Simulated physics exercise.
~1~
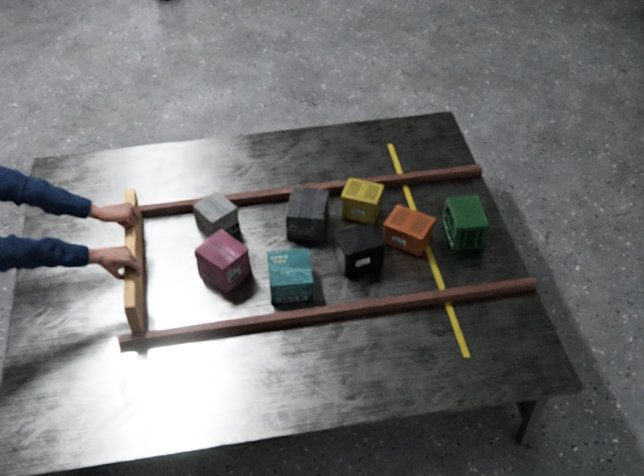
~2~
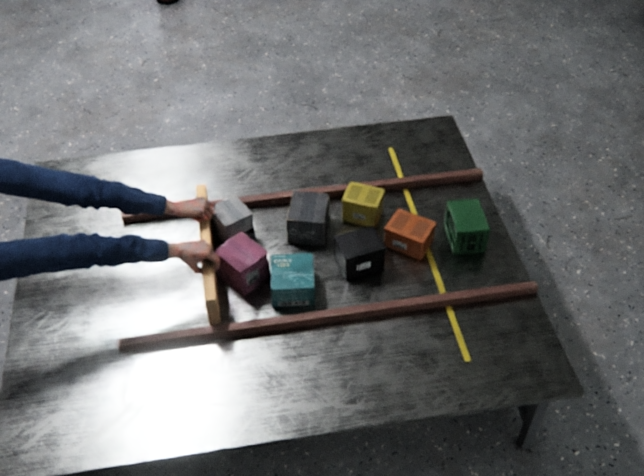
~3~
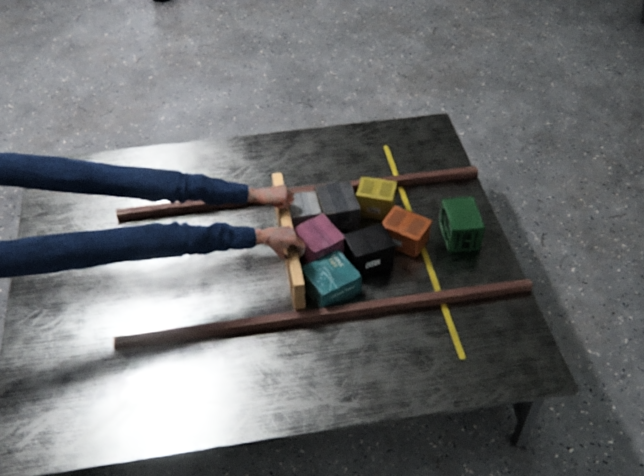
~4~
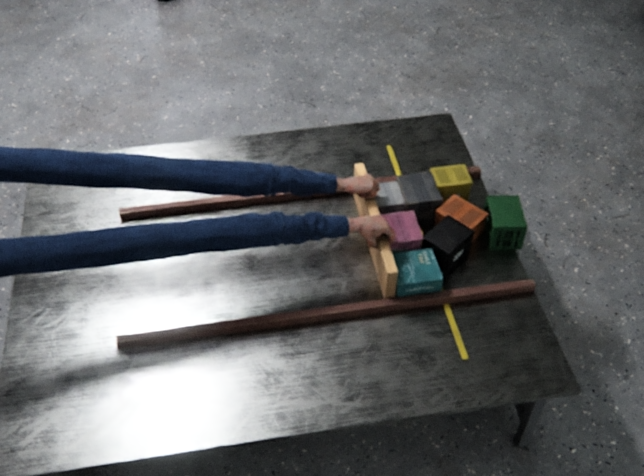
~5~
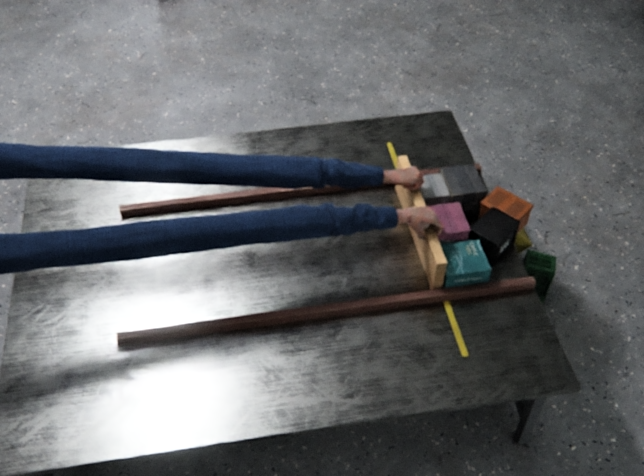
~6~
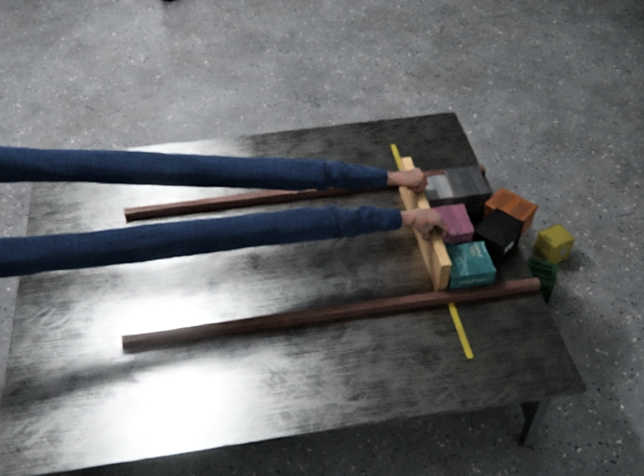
On a dark raised table, two hands pushed a wooden plank to the right between two rails, bunching up a jumble of coloured blocks until the plank stopped by the yellow tape, and the green and yellow ones went over the far edge.
